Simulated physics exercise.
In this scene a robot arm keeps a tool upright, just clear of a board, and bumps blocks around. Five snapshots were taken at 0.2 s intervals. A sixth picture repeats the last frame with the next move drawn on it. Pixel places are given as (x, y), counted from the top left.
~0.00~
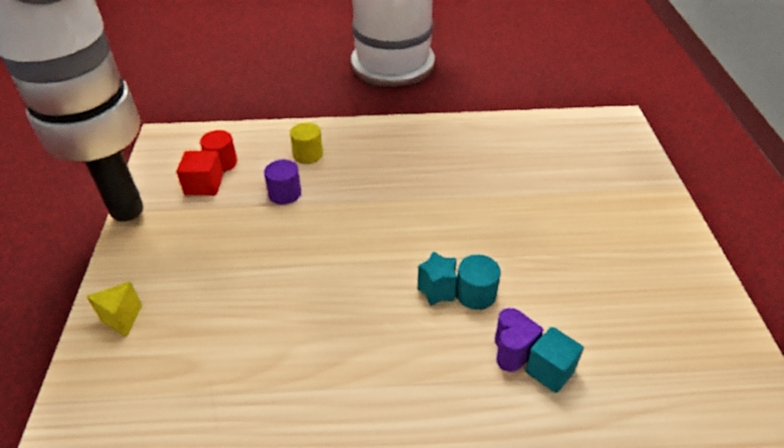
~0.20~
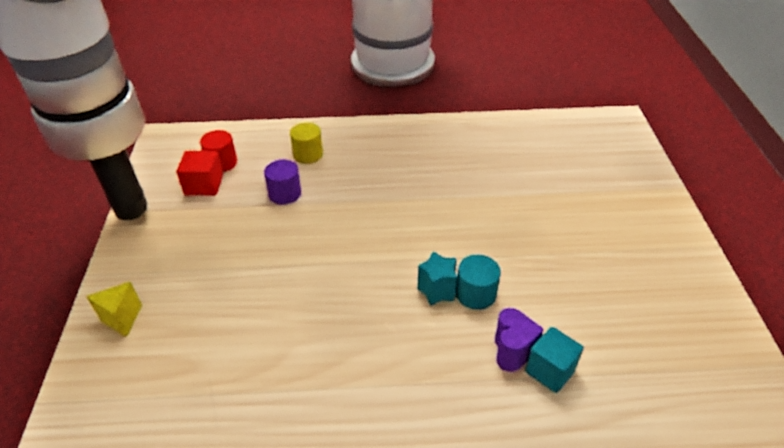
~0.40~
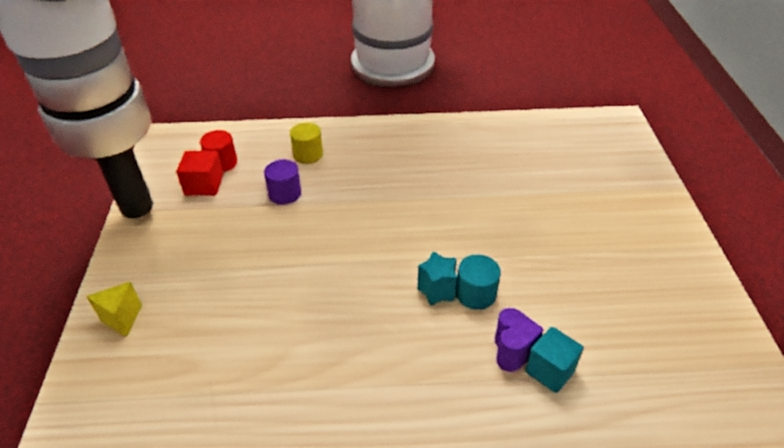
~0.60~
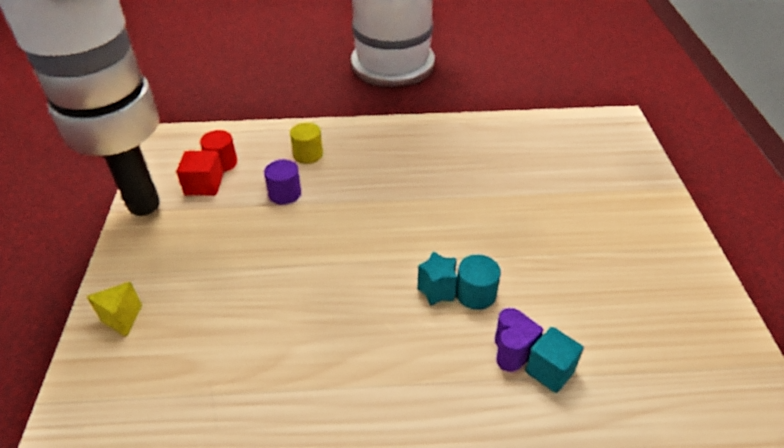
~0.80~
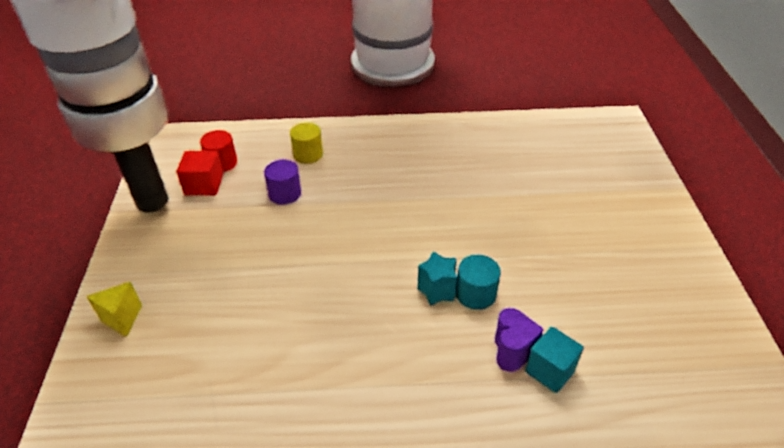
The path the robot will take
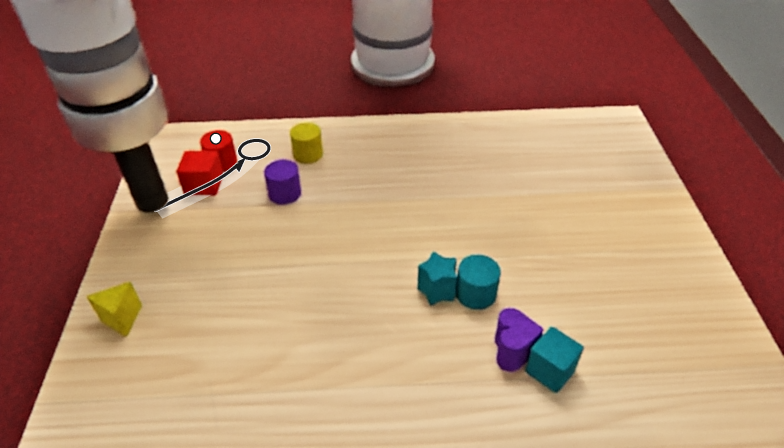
In this clip, a robot arm with a black cylindrical tip moves slightly right along the left side of a wooden board, nearing a red cube, while the red, yellow, purple and teal blocks stay still.
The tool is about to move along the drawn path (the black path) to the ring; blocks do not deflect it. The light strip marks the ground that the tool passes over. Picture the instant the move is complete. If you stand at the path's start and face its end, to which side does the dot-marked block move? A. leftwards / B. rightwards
A.
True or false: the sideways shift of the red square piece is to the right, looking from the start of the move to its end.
That claim is true.
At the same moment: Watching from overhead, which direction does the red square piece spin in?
It goes clockwise.
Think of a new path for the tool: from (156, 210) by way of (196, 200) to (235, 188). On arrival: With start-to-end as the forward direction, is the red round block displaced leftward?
Yes.
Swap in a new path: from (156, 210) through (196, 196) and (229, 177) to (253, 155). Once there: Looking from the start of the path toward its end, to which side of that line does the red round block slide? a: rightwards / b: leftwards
b - leftwards.
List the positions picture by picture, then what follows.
In the first picture, tool's lower end at (128, 211); red square piece at (197, 160); red round block at (216, 139); purple round block at (281, 169); yellow round block at (305, 131).
In the second picture, tool at (132, 210); blocks still.
In the third picture, tool at (137, 208); blocks still.
In the fourth picture, tool at (144, 206); blocks still.
In the fifth picture, tool at (153, 202); red square piece at (197, 160); red round block at (216, 139); purple round block at (281, 169); yellow round block at (305, 131).
Drawn move, from (156, 210) via (195, 191) and (229, 172), ending at (254, 149); the dot is on the red round block.
On the path given first. One third of the way, tool at (193, 183); red square piece at (223, 151); red round block at (227, 130).
Two thirds of the way, tool at (228, 164); red square piece at (259, 136), turned 25° clockwise; red round block at (239, 119).
At the end, tool at (253, 142); red square piece at (280, 127), turned 95° clockwise; red round block at (243, 109); purple round block still; yellow round block at (310, 132).
